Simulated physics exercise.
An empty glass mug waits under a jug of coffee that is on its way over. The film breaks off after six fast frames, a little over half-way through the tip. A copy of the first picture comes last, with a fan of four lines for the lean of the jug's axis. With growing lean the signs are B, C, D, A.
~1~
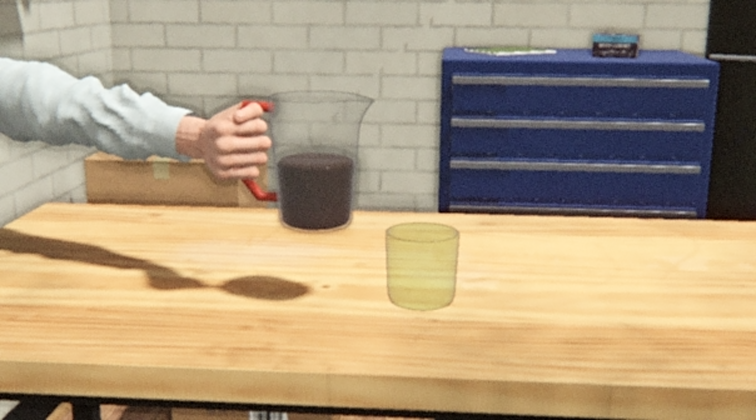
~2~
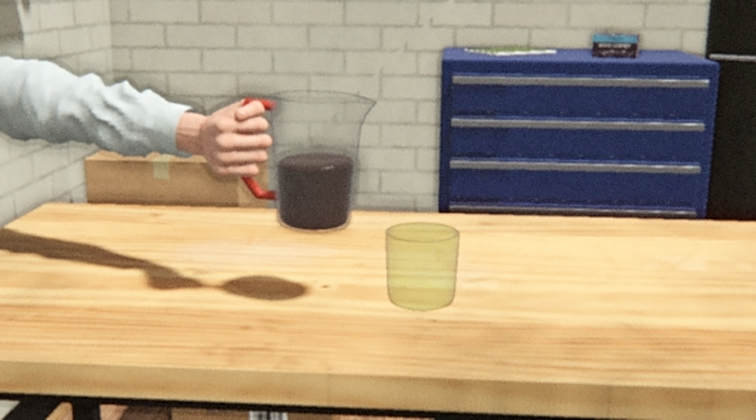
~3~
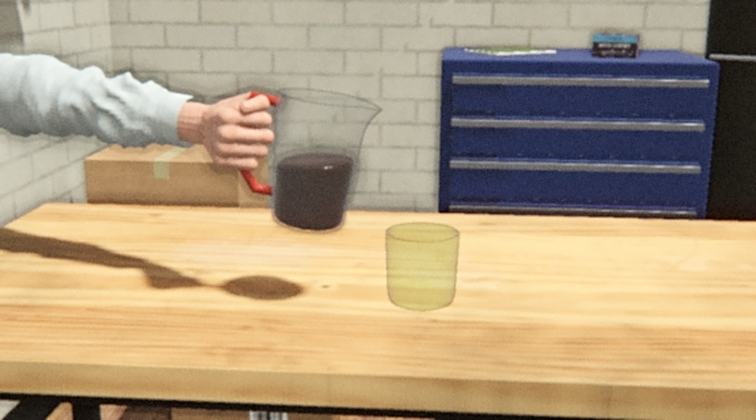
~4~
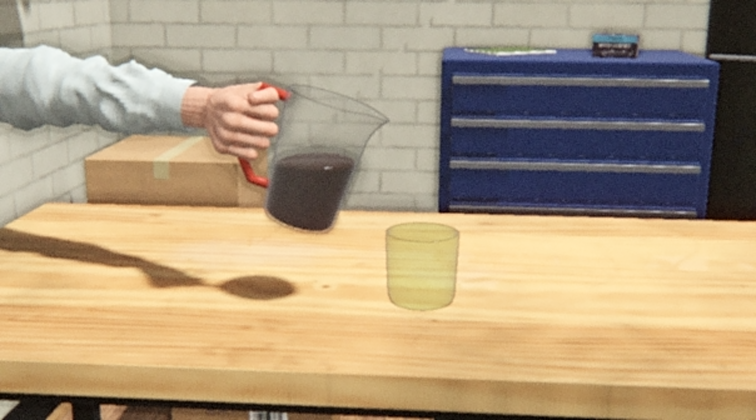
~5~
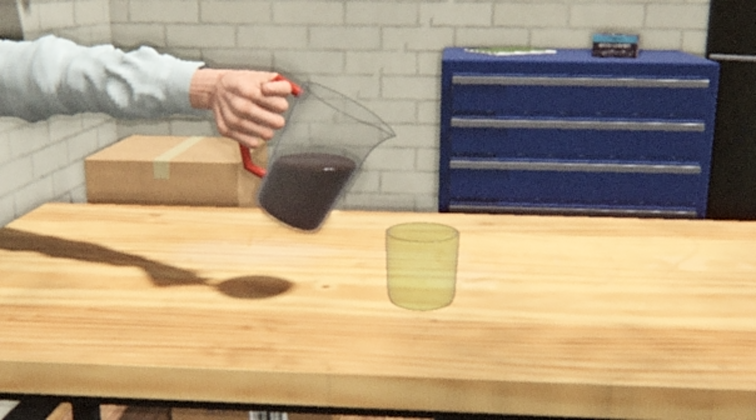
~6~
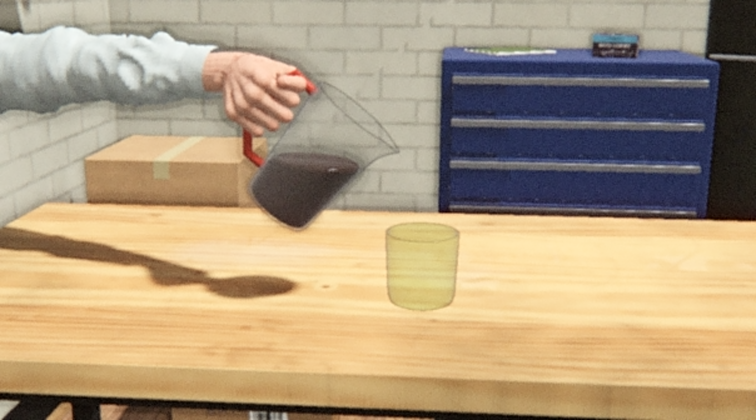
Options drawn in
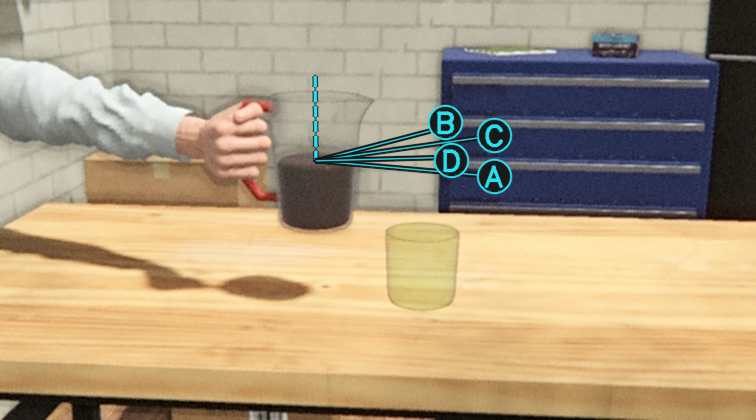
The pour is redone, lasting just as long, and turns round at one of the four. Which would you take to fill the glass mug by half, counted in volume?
The answer is line C.
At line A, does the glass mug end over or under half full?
Over half.
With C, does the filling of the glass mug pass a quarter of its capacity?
Yes, it does.
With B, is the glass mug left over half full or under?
Under.
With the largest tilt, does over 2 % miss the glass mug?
Yes, it does.
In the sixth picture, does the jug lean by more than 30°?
Yes, it does.
In cyan, A at (477, 175); B at (429, 131); C at (477, 138); D at (433, 157).
With A, the glass mug ends with about 74 % of what it can hold; 10 % of the coffee is spilt.
With B, the glass mug ends with about 34 % of what it can hold.
With C, the glass mug ends with about 47 % of what it can hold; 6 % of the coffee is spilt.
With D, the glass mug ends with about 61 % of what it can hold; 8 % of the coffee is spilt.
